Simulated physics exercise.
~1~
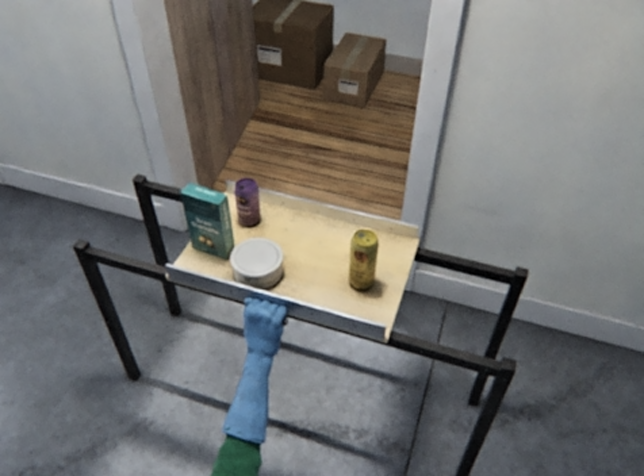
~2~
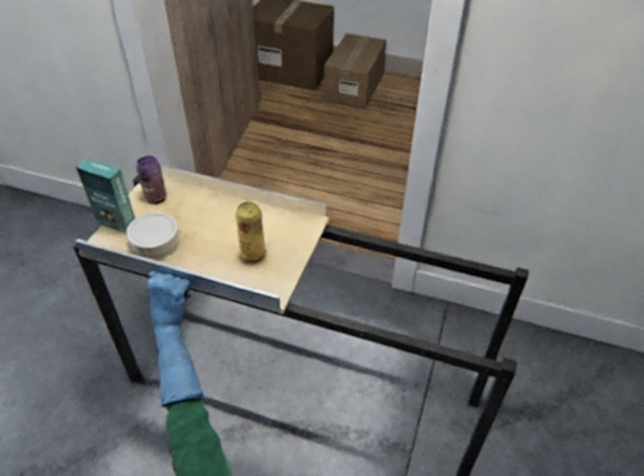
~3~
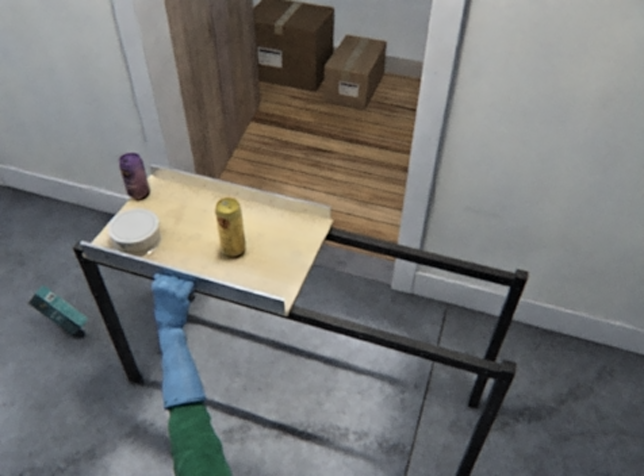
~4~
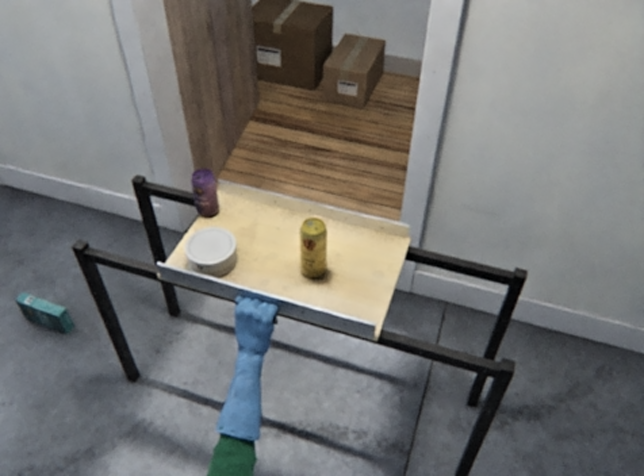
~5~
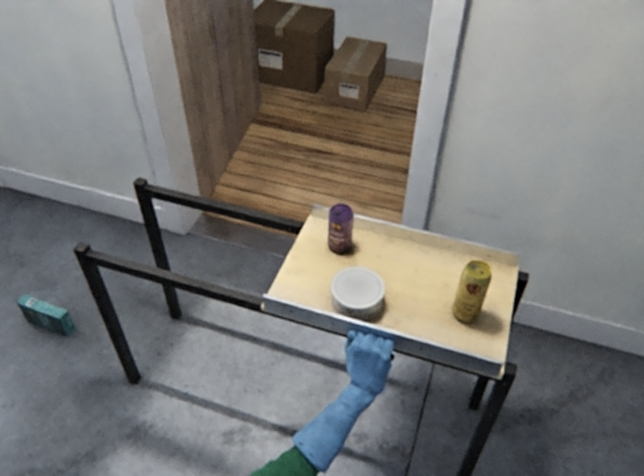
At first, a blue-gloved hand grips the front edge of a tray on a dark metal frame, with a turquoise packet, a purple can, a white tub and a yellow can standing on it. The hand shoves the tray left to the end of the frame. The packet goes over the left end and drops to the floor, while the cans and tub slide a little left. The hand then pushes the tray back across to the right end. The packet lies tipped over on the floor at left, and the other three remain on the tray, both cans upright.
